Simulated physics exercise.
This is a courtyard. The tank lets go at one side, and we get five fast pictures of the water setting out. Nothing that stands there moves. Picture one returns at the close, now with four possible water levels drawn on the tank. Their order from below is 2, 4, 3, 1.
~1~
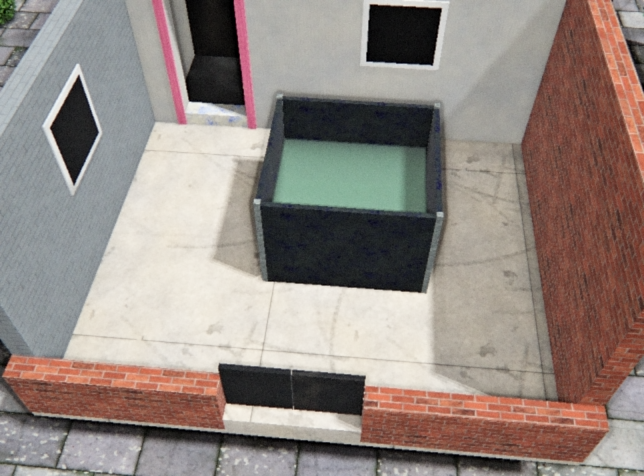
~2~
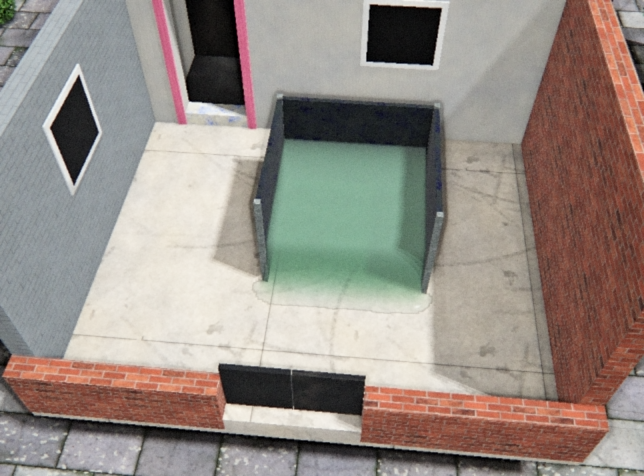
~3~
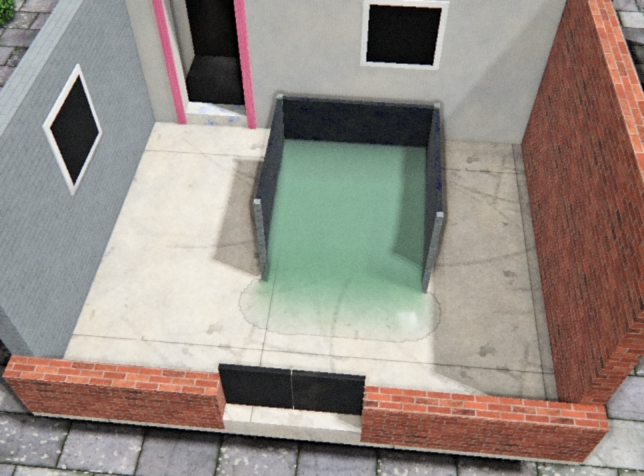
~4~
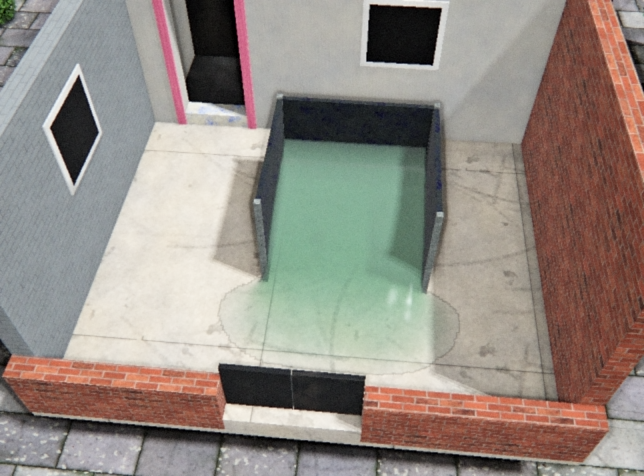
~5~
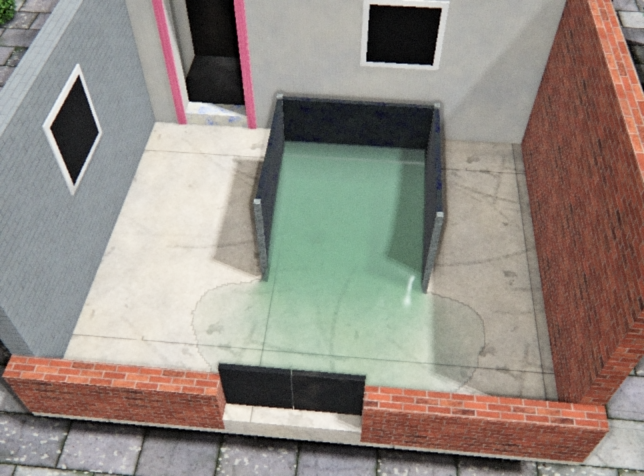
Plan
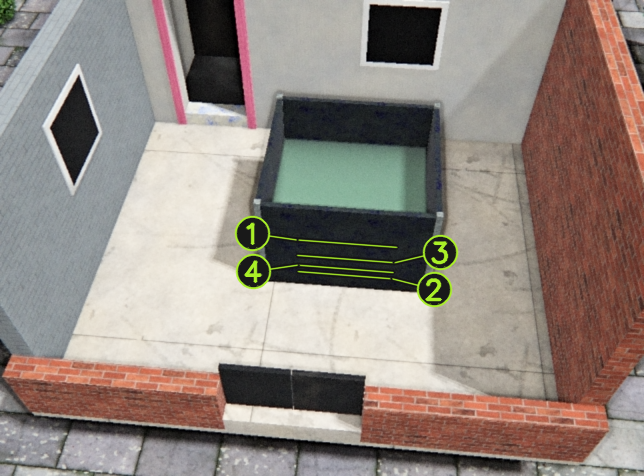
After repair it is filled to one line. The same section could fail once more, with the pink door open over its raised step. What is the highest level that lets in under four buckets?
1 is the one.
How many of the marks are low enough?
All of them.
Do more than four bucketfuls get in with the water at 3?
No.
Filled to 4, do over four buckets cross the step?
No, not at all.
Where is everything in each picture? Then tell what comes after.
The first picture shows water in the tank at rest, its middle at (351, 190); foot of the pink doorway at (218, 126); shut gate at (292, 377).
In the second picture, 3 % of the ground under water, visible out to (262, 288).
In the third picture, 7 % of the ground under water, visible out to (248, 305).
In the fourth picture, 12 % of the ground under water, visible out to (233, 326).
In the fifth picture, 21 % of the ground under water, visible out to (208, 320).
In lime, 1 at (346, 243); 2 at (345, 275); 3 at (345, 259); 4 at (345, 268); from the bottom up 2, 4, 3, 1.
With 1, a bucket or two gets in.
With 2, nothing gets over.
With 3, nothing gets over.
With 4, nothing gets over.
